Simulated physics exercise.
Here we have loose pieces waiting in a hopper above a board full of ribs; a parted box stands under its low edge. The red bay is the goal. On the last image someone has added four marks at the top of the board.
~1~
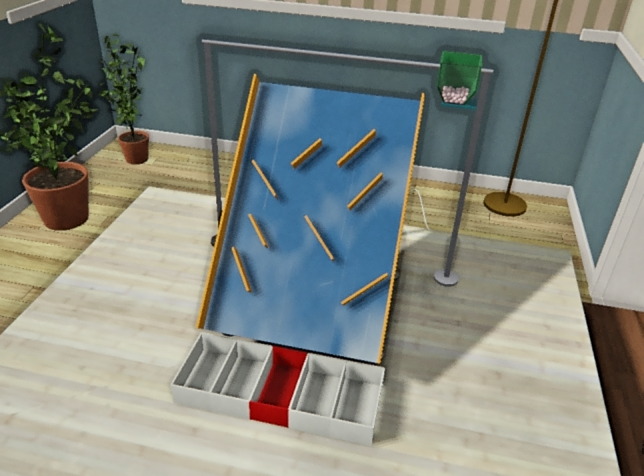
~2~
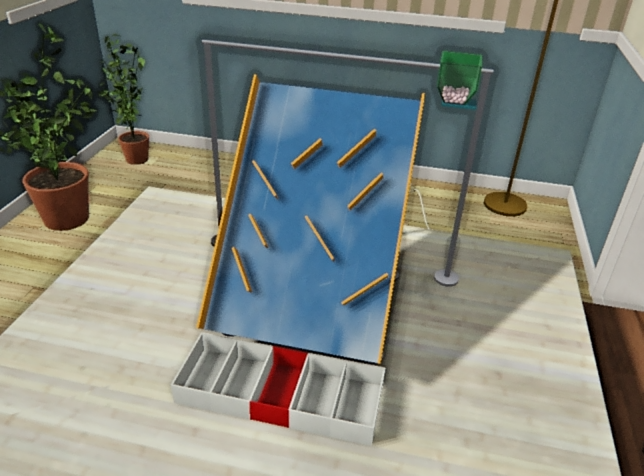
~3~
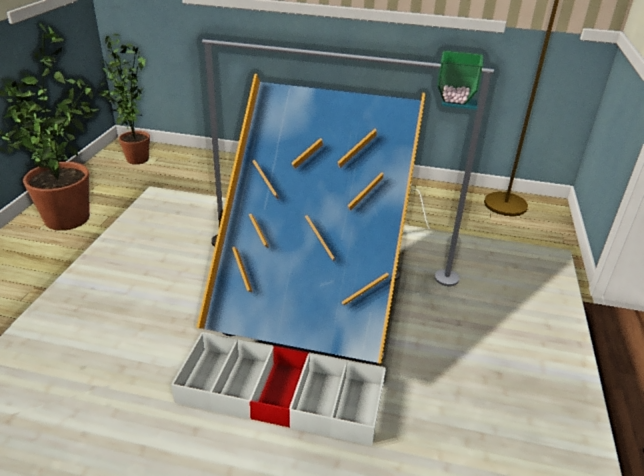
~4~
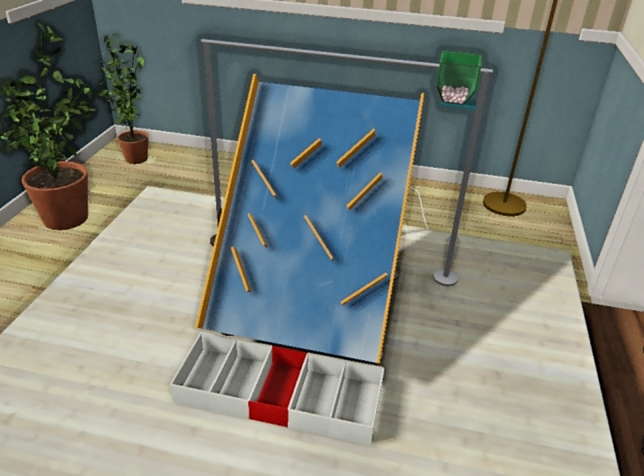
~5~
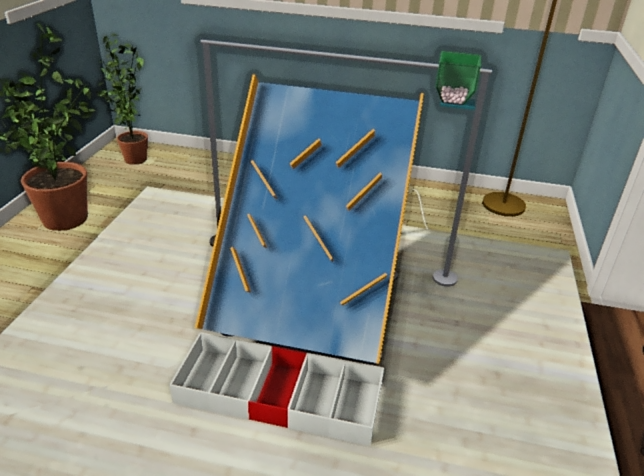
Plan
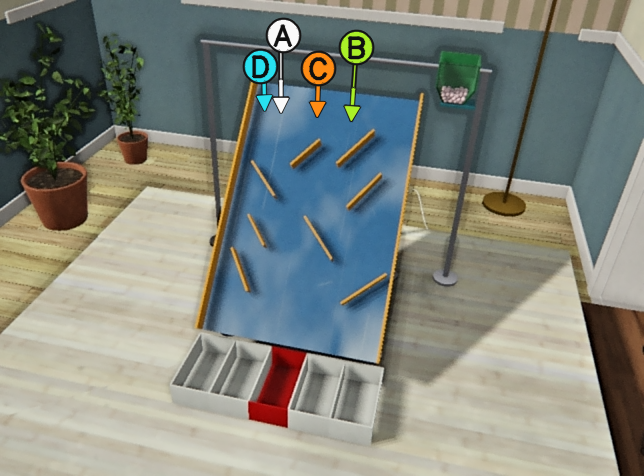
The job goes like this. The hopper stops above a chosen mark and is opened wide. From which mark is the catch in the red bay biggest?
The answer is mark C.
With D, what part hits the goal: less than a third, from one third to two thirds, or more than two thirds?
Less than a third.
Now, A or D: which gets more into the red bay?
It is A.
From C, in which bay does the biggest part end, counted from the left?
The third.
On the marked copy, mark A meets the board at (281, 107); mark B meets the board at (351, 115); mark C meets the board at (317, 111); mark D meets the board at (264, 105).
If A is chosen, roughly a quarter in the red bay, roughly a third in other bays, roughly half outside the box.
If B is chosen, roughly a quarter in the red bay, roughly a third in other bays, roughly a third outside the box.
If C is chosen, roughly half in the red bay, roughly a quarter in other bays, roughly a quarter outside the box.
If D is chosen, about a tenth in the red bay, roughly a third in other bays, roughly half outside the box.
